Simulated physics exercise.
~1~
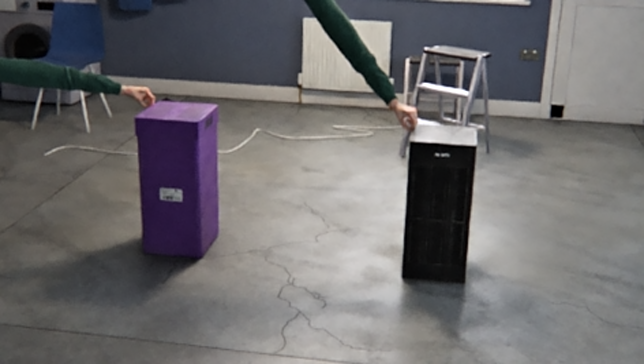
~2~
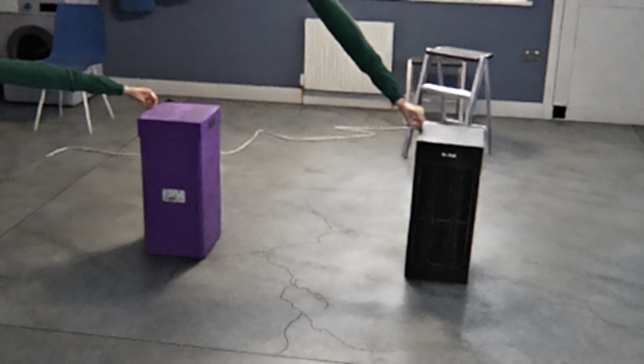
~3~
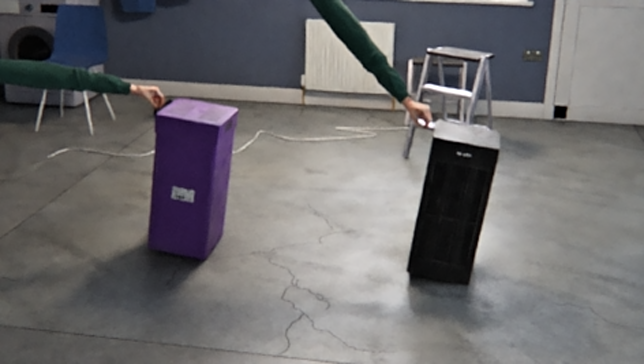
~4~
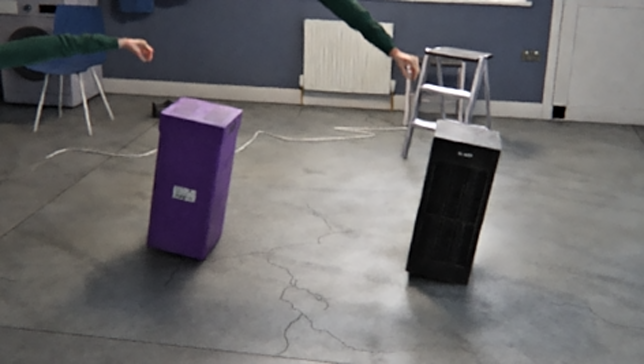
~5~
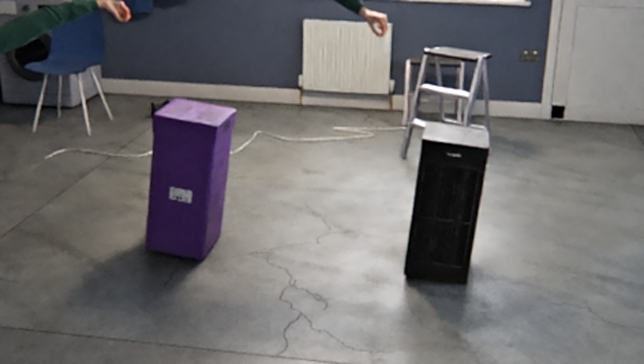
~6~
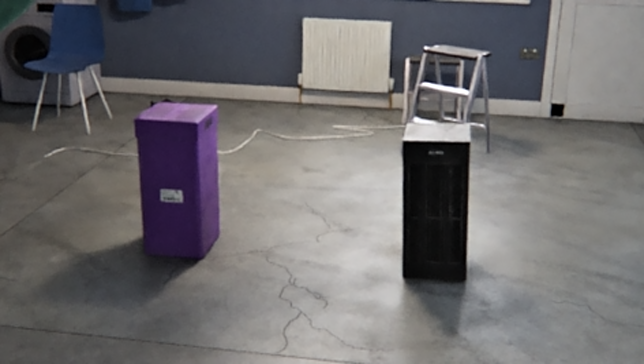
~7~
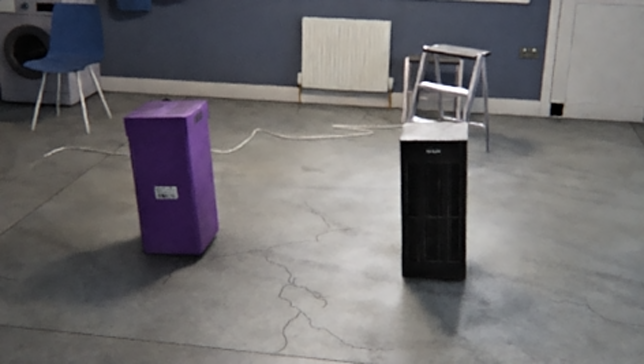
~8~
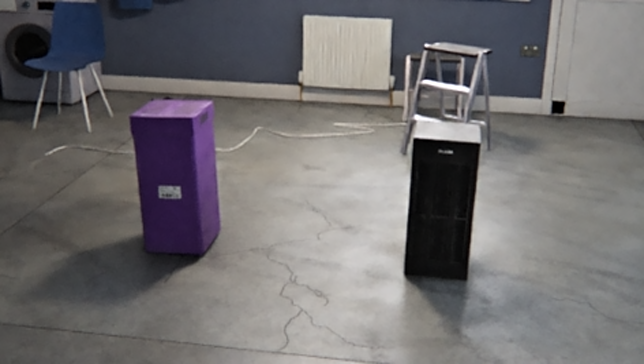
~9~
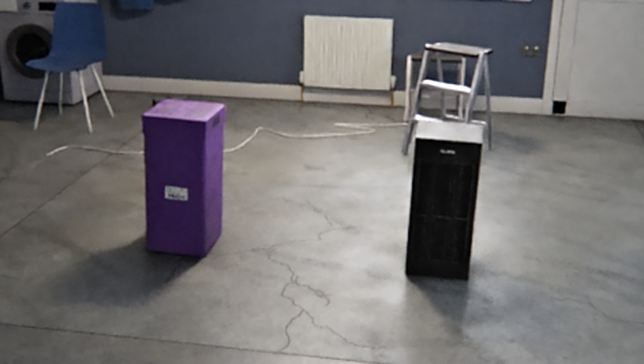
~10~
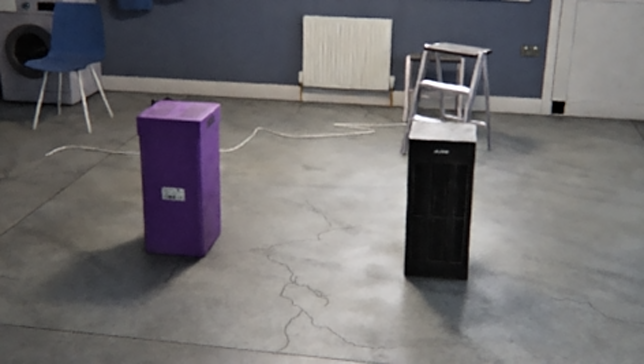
At first, two hands in green sleeves rest on the top edges of a tall purple tote on the left and a tall black crate on the right, both standing on a grey concrete floor. The hands tip both slightly to the right, then let go and draw back out of view. Left alone, the two swing back through upright and tilt slightly left. They rock gently to the right again, each sway smaller than the last. Finally, both the purple tote and the black crate settle upright on their bases.
